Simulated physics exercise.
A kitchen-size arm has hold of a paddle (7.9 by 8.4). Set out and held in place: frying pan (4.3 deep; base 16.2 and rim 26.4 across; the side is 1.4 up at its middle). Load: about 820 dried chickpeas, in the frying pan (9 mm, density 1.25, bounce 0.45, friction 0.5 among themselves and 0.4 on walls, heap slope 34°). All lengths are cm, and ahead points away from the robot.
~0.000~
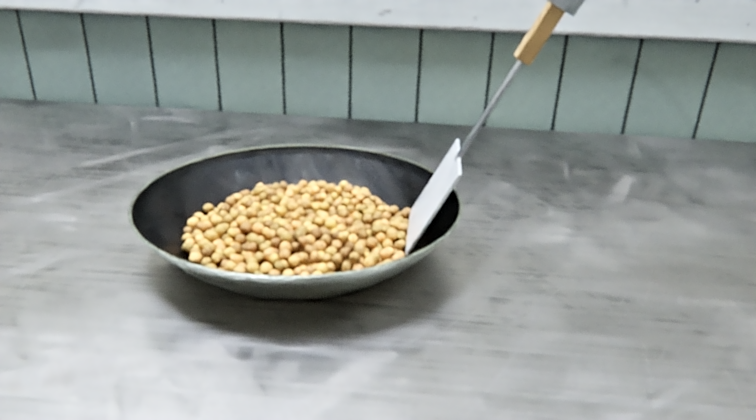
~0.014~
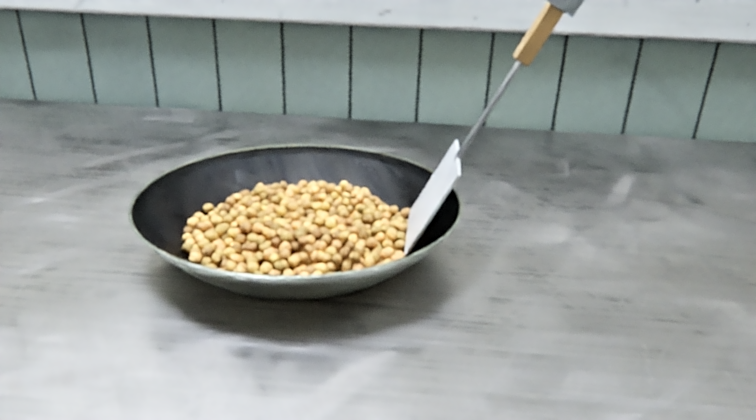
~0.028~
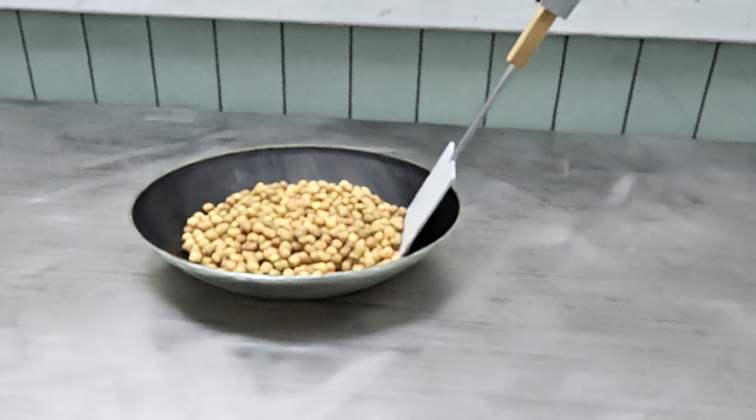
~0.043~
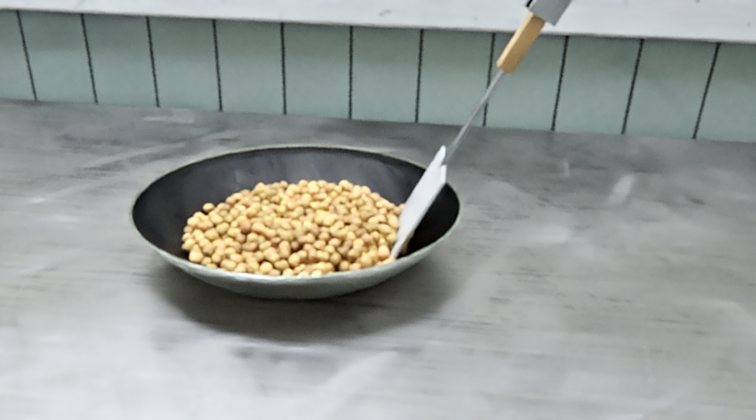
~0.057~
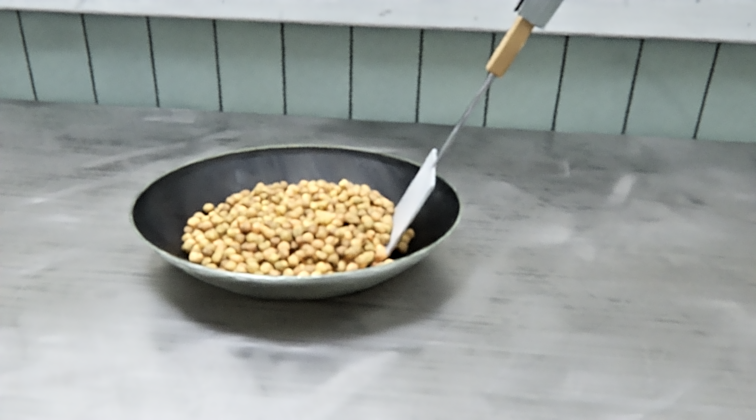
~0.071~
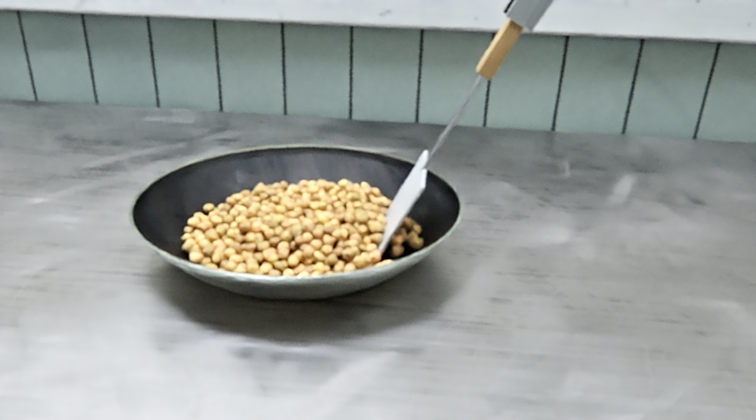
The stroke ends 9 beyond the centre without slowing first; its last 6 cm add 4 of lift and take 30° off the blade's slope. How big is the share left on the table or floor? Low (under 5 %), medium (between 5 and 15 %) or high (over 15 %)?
On the table or floor the share is medium, between 5 and 15 %.
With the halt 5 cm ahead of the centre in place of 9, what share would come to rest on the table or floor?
Then about 0 per cent.
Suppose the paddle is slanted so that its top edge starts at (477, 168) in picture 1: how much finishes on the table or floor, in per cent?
Some 10 per cent.
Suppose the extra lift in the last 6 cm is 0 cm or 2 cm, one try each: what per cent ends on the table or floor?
Some 10 and 10 per cent.
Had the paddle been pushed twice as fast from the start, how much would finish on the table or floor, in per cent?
Then about 20 per cent.
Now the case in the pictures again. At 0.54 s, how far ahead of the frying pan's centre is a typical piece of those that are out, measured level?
Some 18 cm.
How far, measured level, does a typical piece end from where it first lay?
Some 3 cm.
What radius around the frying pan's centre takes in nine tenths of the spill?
About 30 cm.
By 0.18 s, sloping 63°, highest piece 7 above the table; 818 in the frying pan, 2 on the blade or in flight.
By 0.29 s, sloping 53°, highest piece 5 above the table; 818 in the frying pan, 2 on the table or floor.
By 0.54 s, sloping 33°, highest piece 5 above the table; 745 in the frying pan, 73 on the table or floor, 2 on the blade or in flight.
By 1.59 s, sloping 33°, highest piece 5 above the table; 745 in the frying pan, 75 on the table or floor.
Final count, 745 in the frying pan, 75 on the table or floor. That is 9 % on the table or floor.
